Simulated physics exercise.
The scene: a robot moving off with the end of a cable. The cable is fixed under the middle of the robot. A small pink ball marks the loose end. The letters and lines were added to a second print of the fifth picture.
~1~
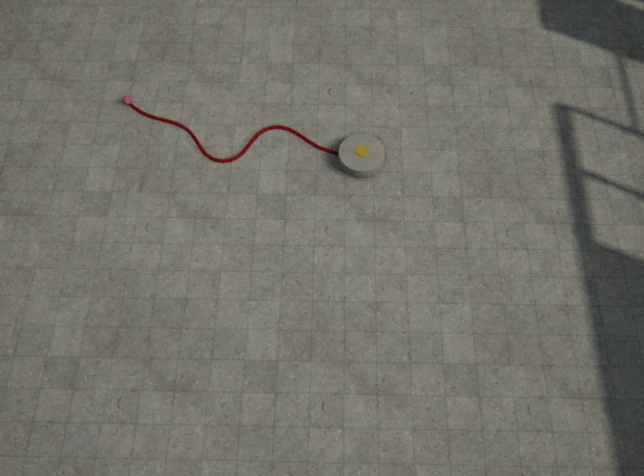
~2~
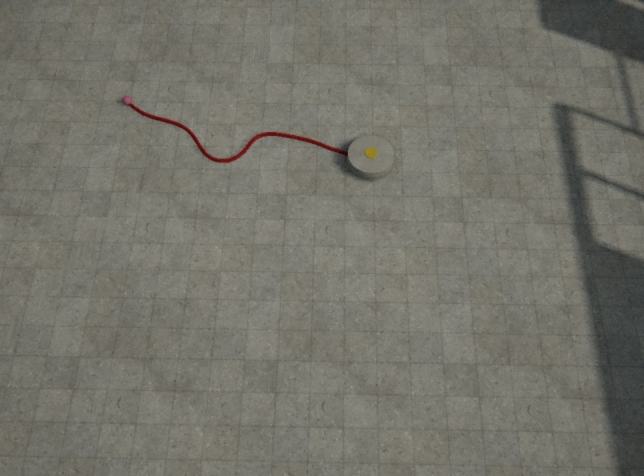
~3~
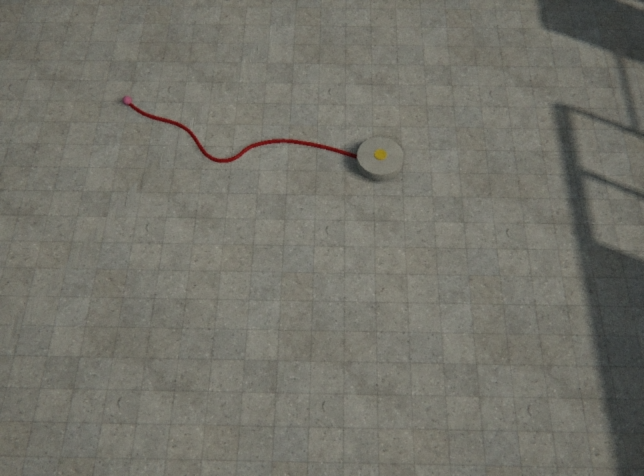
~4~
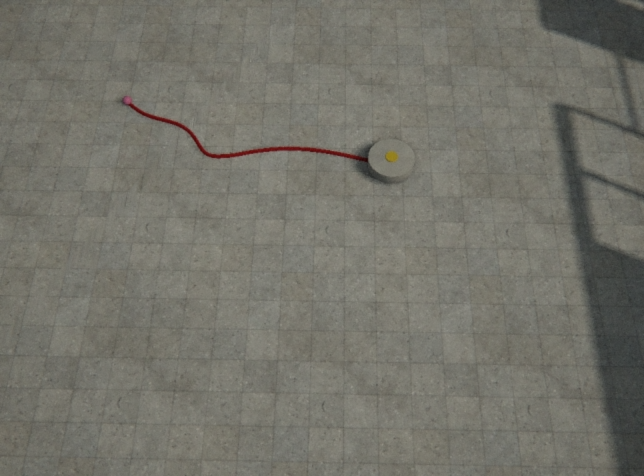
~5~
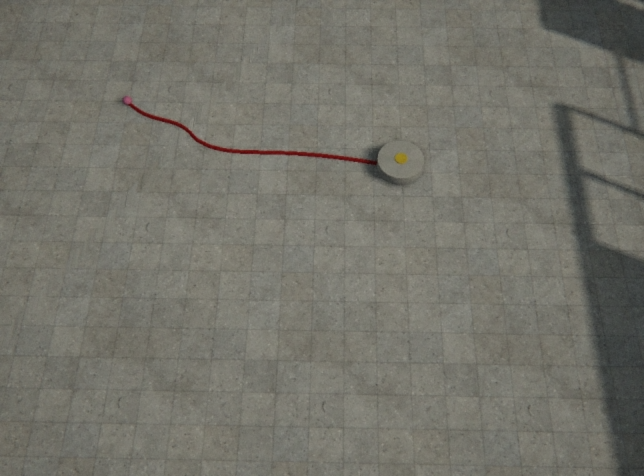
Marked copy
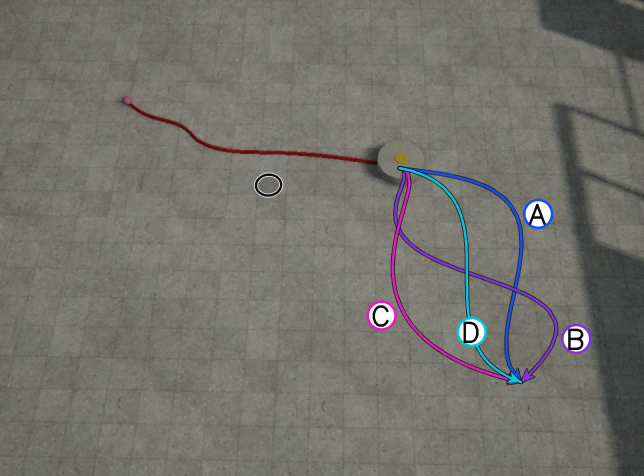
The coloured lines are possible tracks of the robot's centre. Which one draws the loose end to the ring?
The end stops on the ring with C.
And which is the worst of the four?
A.
On the marked copy, A from (400, 168) via (521, 232) to (521, 382); B from (400, 168) via (474, 275) to (521, 382); C from (400, 168) via (395, 291) to (521, 382); D from (400, 168) via (467, 263) to (521, 382); the ring at (269, 185).
Following C. Soon after the start, robot (394, 250), middle of the cable (279, 161), free end (150, 113).
Later, robot (440, 346), middle of the cable (324, 233), free end (219, 142).
In the end, robot (524, 379), middle of the cable (376, 281), free end (267, 181); the free end is on the ring.
As for the rest, A leaves the free end at (309, 154); B leaves the free end at (288, 176); D leaves the free end at (290, 162).
